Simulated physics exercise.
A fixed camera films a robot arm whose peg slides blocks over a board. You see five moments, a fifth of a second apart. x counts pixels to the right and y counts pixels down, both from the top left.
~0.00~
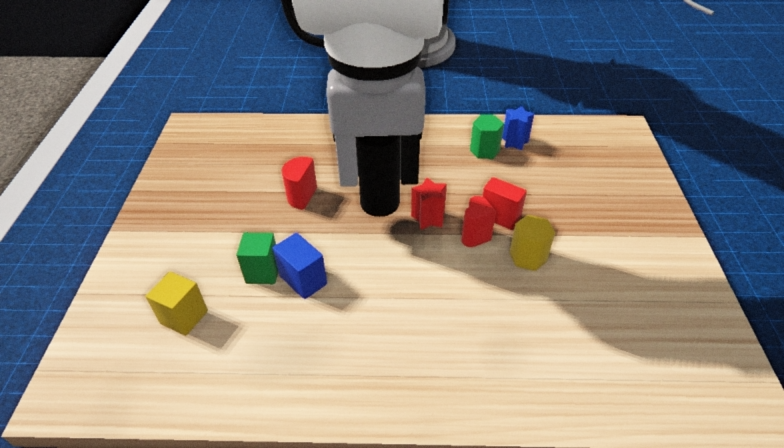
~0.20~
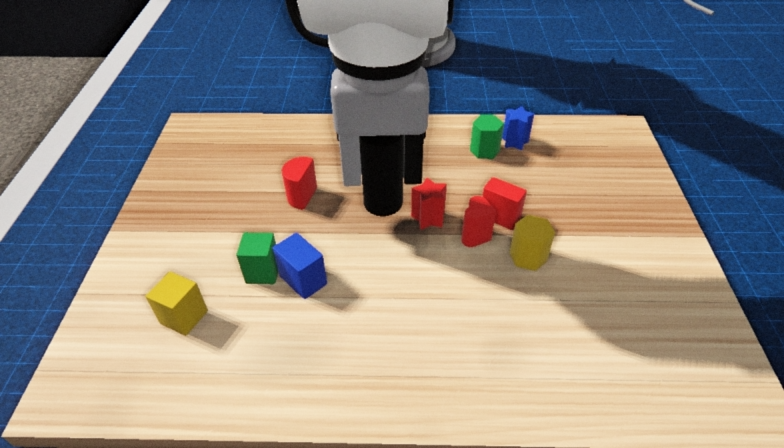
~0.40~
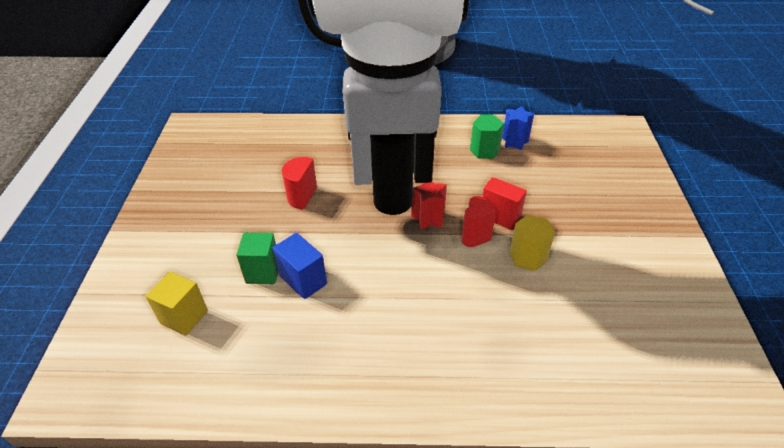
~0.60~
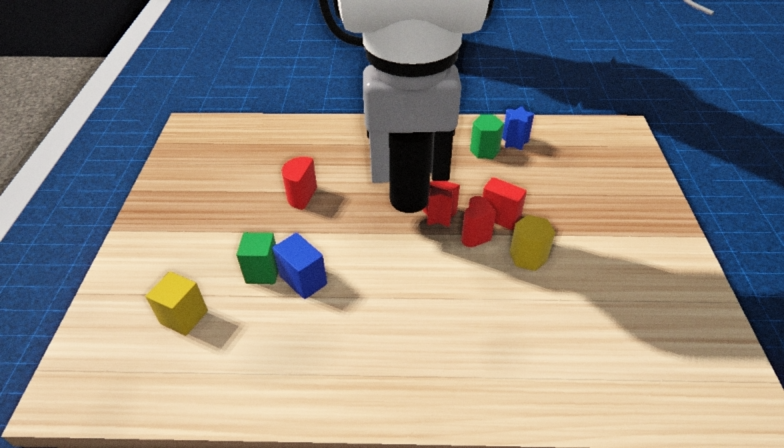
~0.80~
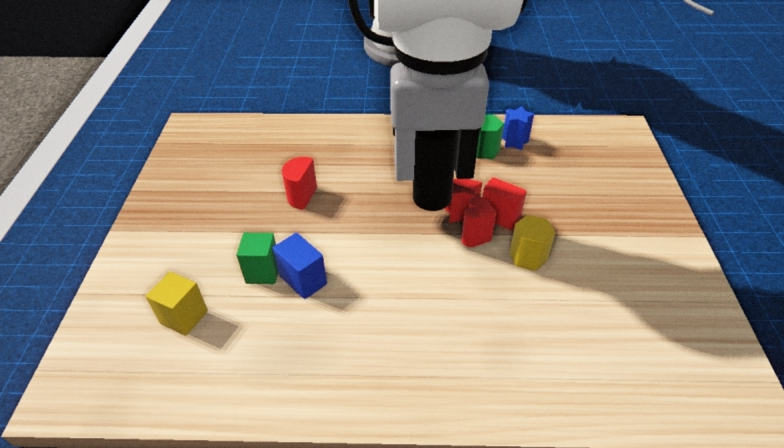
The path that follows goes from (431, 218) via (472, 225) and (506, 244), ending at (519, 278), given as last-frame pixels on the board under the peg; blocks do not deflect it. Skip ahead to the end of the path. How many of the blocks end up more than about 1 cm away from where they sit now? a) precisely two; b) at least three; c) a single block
Choice b: At least three.
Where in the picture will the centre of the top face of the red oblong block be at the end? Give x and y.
I'd place it at (525, 184), taking the centre of its top.
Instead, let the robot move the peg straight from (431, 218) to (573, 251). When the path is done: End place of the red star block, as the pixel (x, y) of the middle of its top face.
The point I'd pick in the picture is (495, 179).
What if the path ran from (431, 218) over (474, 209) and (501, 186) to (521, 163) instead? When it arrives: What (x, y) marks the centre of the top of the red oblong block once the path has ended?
Put as a pixel place, it's (535, 186).
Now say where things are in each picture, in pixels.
The first frame shows tip of the peg at (380, 205), middles of tops, red star block at (430, 189), red heart block at (479, 207), red oblong block at (505, 189), yellow six-sided block at (535, 228).
The second frame shows peg at (383, 204), nothing pushed.
The third frame shows peg at (393, 203), nothing pushed.
The fourth frame shows peg at (409, 201), red star block at (442, 187).
The fifth frame shows peg at (432, 199), red star block at (464, 184), red heart block at (480, 207), red oblong block at (505, 189), yellow six-sided block at (535, 228).
The first path, step by step. One third of the way, peg at (476, 207); red star block at (492, 178), turned 45° anticlockwise; red heart block at (498, 214), turned 35° clockwise; red oblong block at (523, 185), turned 55° clockwise.
Two thirds of the way, peg at (511, 227); red star block at (496, 178), turned 65° anticlockwise; red heart block at (521, 240), turned 60° clockwise; red oblong block at (525, 184), turned 65° clockwise; yellow six-sided block at (558, 245), turned 45° anticlockwise.
At the end, peg at (524, 260); red star block at (496, 178), turned 65° anticlockwise; red heart block at (533, 276), turned 65° clockwise; red oblong block at (525, 184), turned 65° clockwise; yellow six-sided block at (569, 254), turned 85° anticlockwise.
